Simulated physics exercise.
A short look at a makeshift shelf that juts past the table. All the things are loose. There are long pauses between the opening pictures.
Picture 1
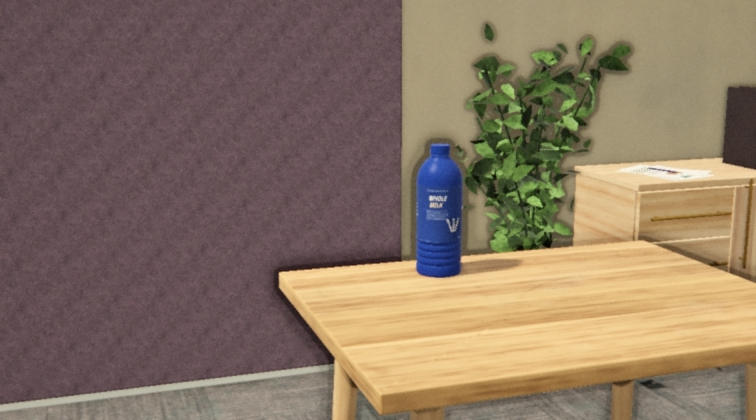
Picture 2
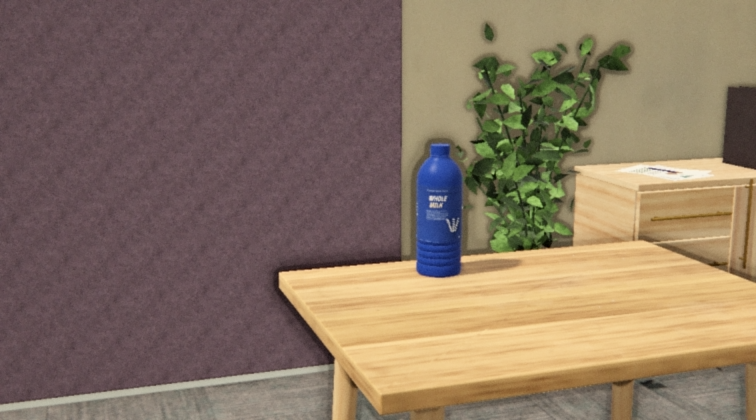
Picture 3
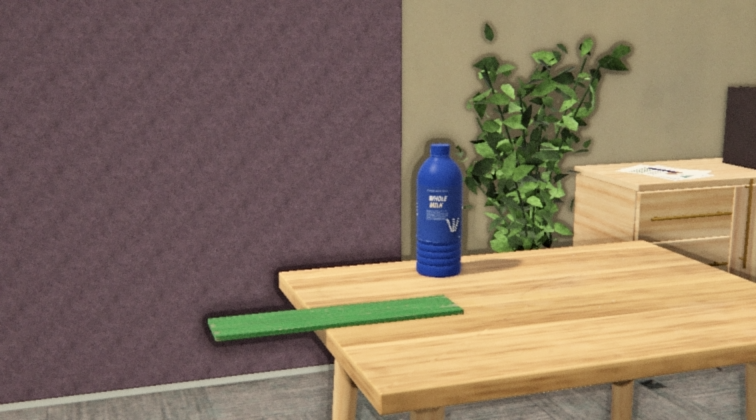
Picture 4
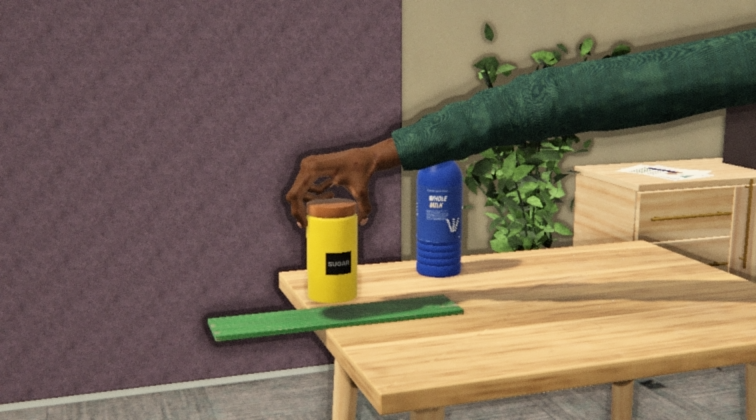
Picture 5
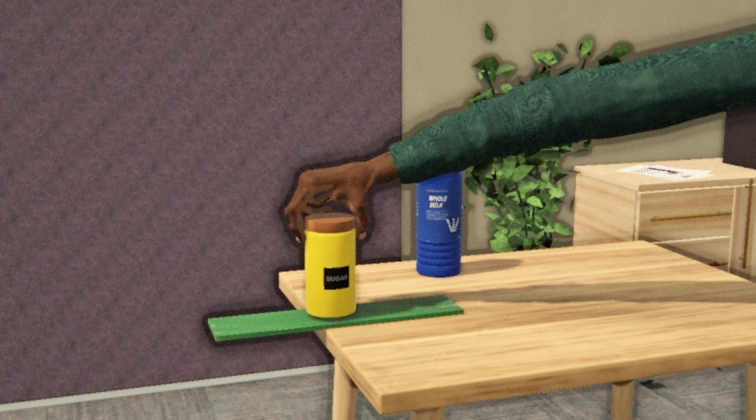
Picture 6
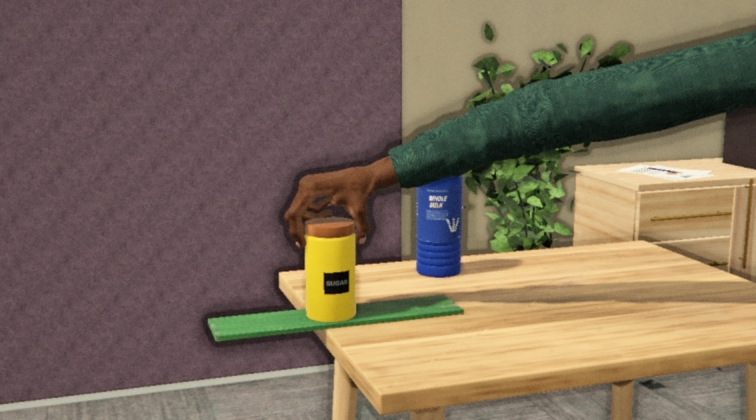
A hand in a green sleeve lowered a yellow jar onto a green board jutting past the left edge of a wooden table, near a blue bottle, and kept hold of it.
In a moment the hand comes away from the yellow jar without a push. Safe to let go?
In the end the board stays on the table.
Then, 0.30 s later than the last frame, all is still.
Then, 0.70 s later than the last frame, yellow jar resting near (331, 269).
When it is over, all 3 as before. End places, in pixels of the last picture, yellow jar near (331, 269). The board holds.
